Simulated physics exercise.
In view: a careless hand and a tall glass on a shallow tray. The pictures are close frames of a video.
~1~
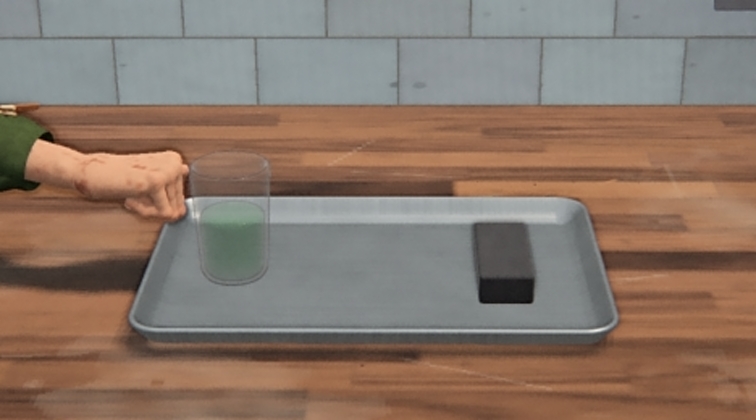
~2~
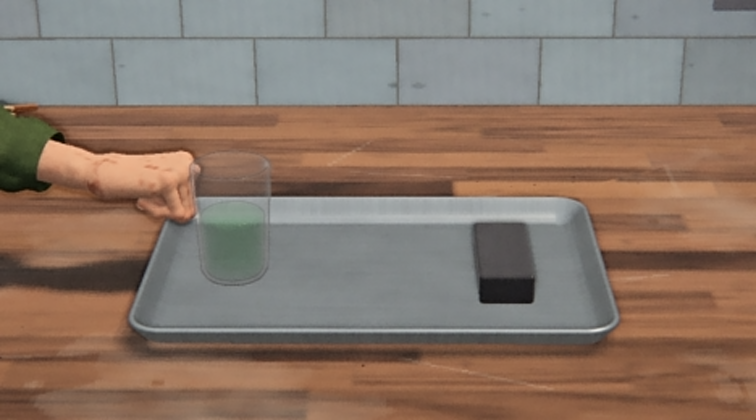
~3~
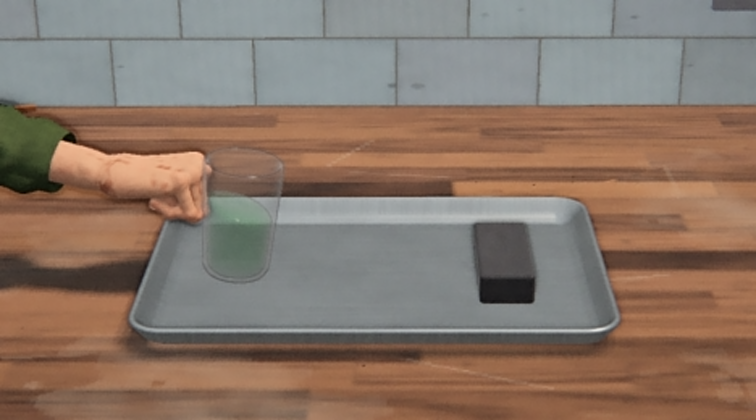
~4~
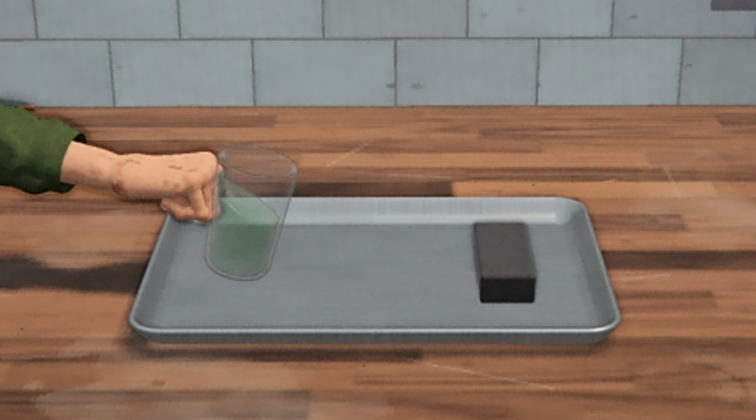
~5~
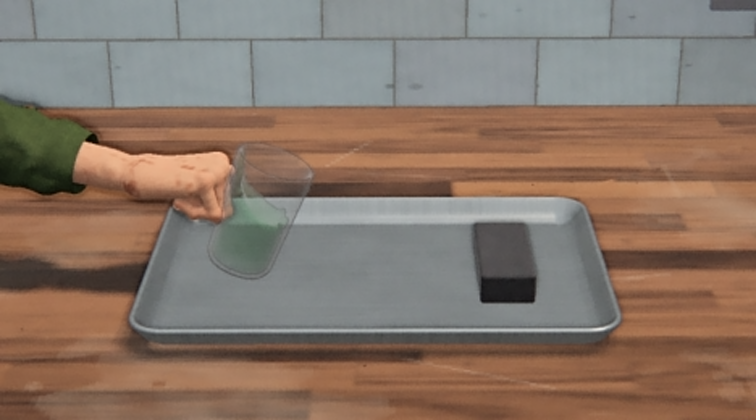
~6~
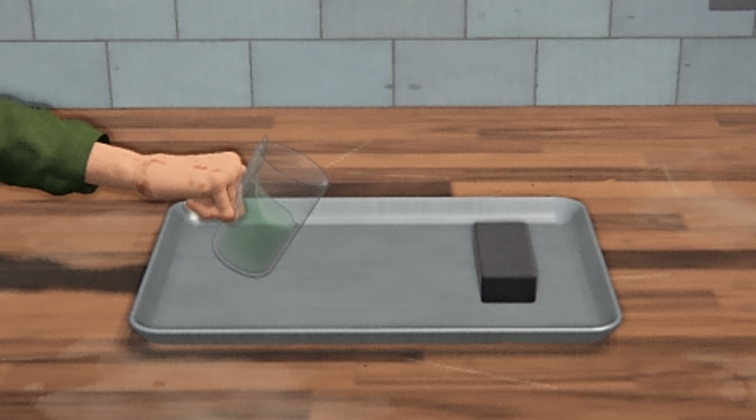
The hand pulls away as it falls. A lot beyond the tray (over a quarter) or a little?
In the end less than a quarter leaves the tray.
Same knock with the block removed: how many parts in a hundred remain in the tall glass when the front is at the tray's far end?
Some 55 per cent.
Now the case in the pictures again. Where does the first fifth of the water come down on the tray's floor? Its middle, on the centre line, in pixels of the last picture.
Close to (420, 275).
A moment on, the tall glass lies on its side and 94 per cent is in the glass, 3 on the tray and 3 above or beyond its rim.
Next, the tall glass lies on its side and 46 per cent is in the glass, 42 on the tray and 12 above or beyond its rim.
Then the tall glass lies on its side and 27 per cent is in the glass, 47 on the tray and 26 above or beyond its rim.
Later the tall glass lies on its side and 15 per cent is in the glass, 77 on the tray and 7 above or beyond its rim.
In the end 93 per cent is held by tray and glass, 7 is off the tray.
